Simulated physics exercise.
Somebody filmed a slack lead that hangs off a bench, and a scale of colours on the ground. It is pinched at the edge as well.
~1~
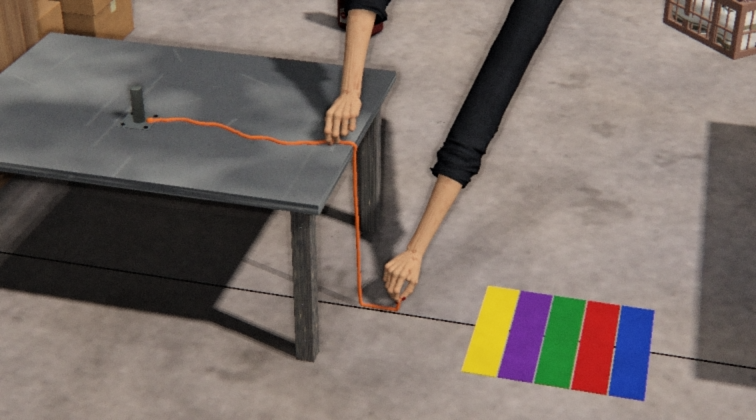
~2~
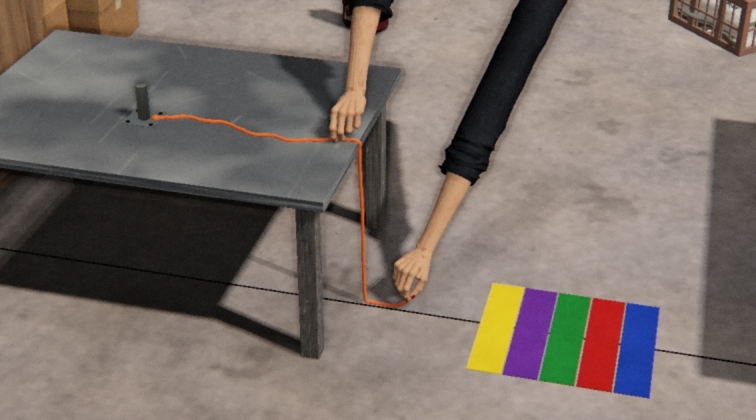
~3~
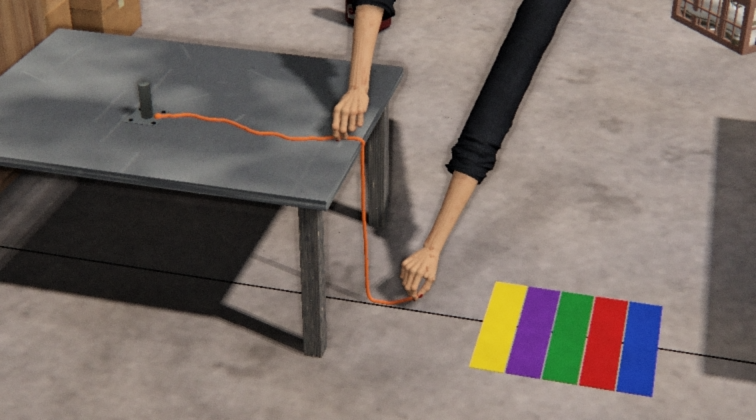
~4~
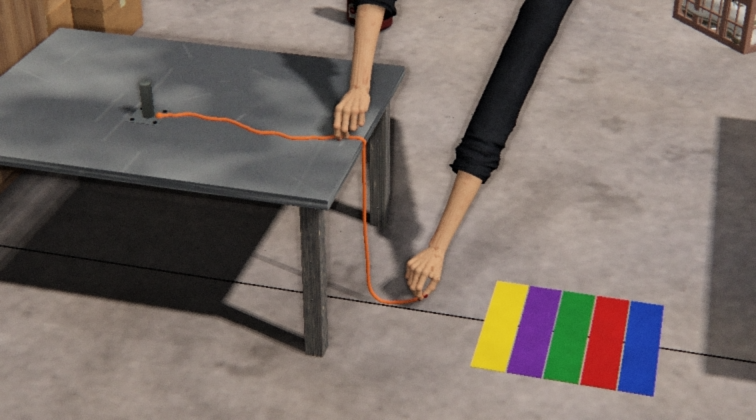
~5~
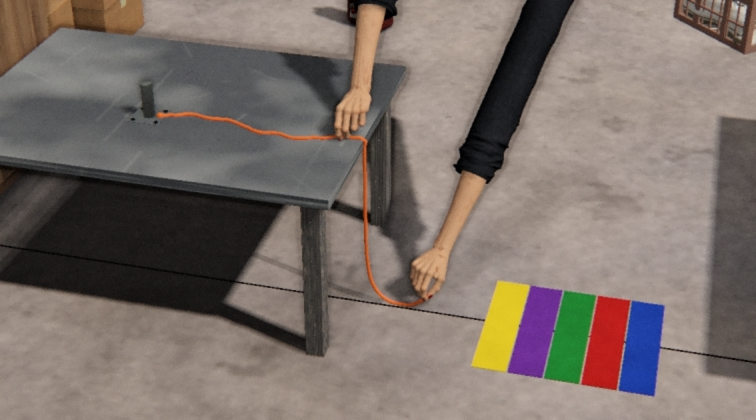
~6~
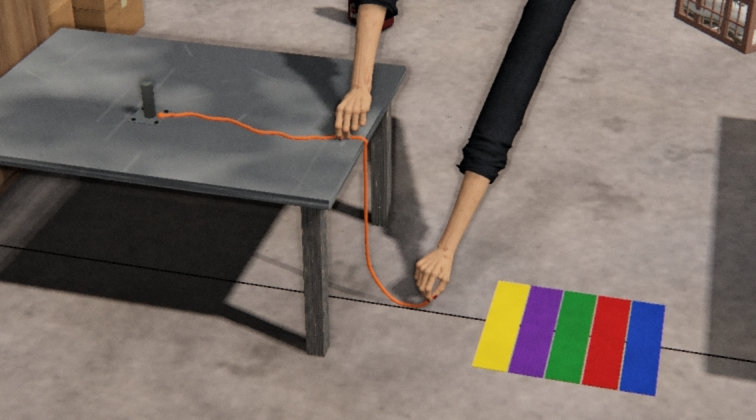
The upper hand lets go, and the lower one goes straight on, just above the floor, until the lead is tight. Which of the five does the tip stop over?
Over purple.
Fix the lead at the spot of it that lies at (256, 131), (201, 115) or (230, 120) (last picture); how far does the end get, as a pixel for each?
The places are (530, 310), (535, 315) and (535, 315).
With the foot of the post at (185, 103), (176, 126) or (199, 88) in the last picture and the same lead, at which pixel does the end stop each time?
The places are (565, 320), (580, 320) and (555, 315).
Soon after, end near (483, 305); short of the strips.
After that, end near (519, 311); over yellow.
At the stop, end near (539, 314); over purple. The end stops over the purple strip.
